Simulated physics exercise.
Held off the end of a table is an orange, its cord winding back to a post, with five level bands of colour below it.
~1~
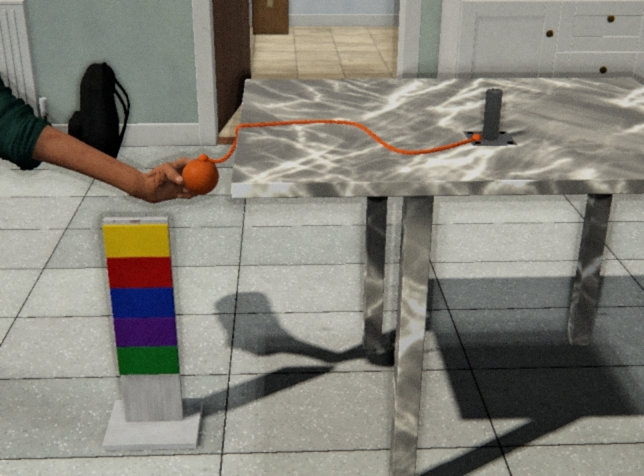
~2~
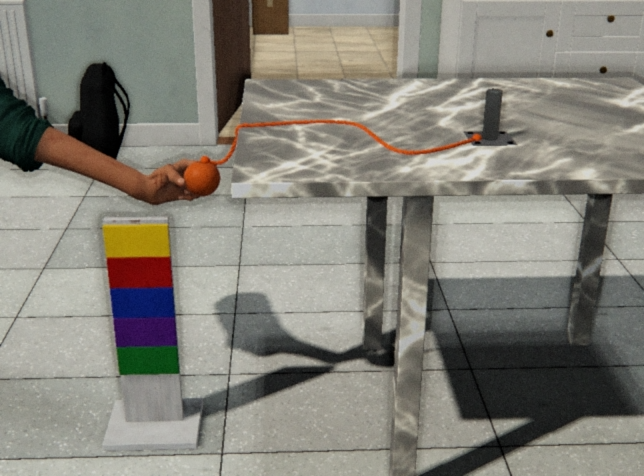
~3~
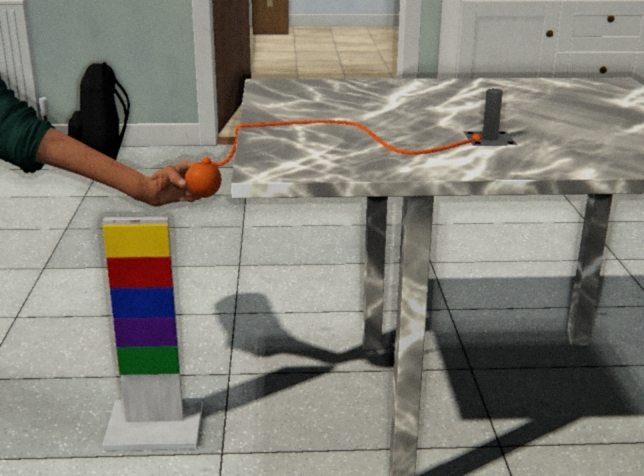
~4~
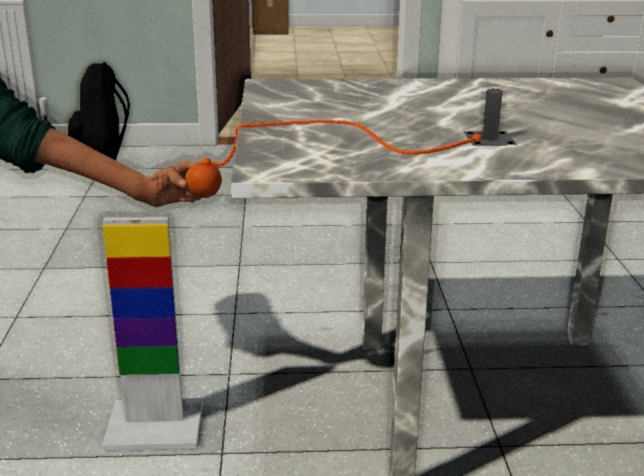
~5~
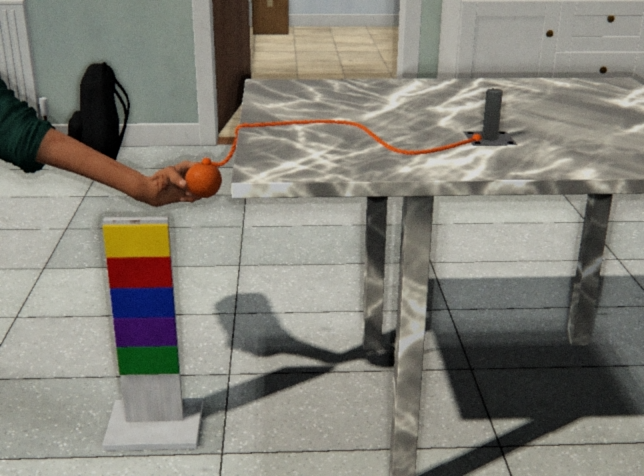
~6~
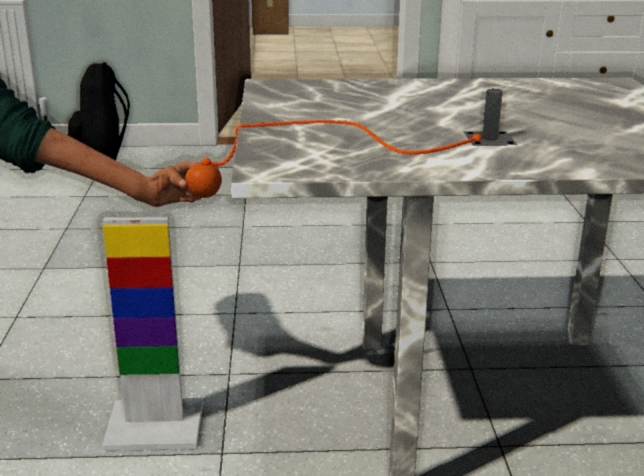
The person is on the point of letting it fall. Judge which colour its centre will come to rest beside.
Its centre comes to rest beside red.
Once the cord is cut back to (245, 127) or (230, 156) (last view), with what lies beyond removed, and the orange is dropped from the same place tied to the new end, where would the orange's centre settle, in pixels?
It would end up close to (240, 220), then close to (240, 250).
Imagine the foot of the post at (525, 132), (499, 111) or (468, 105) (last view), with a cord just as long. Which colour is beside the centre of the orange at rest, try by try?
Yellow; yellow; red.
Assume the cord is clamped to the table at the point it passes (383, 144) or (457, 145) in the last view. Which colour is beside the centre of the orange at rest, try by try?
For the first place it's yellow, and for the second red.
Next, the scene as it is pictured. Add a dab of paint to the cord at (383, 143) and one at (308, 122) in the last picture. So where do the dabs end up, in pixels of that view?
(349, 137) and (236, 146), roughly.
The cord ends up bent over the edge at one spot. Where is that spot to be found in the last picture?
You'll find it close to (314, 122).
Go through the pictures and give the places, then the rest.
In the first picture, orange (201, 177); yellow (137, 242); red (140, 274); blue (142, 304); purple (145, 333); green (148, 361).
In the second picture, orange (202, 179); cord through (456, 146) (396, 150) (367, 130) (314, 122) (250, 126).
In the third picture, orange (203, 180).
In the fourth picture, orange (203, 180); cord through (456, 146) (396, 150) (367, 130) (314, 122) (250, 126).
In the fifth picture, orange (203, 180).
In the sixth picture, orange (203, 180); cord through (456, 146) (396, 150) (367, 130) (314, 122) (250, 126).
A little later, orange near (240, 256); level with yellow.
Next, orange near (251, 289); level with red.
When it is over, orange near (239, 286); level with red. Its centre hangs level with the red band.
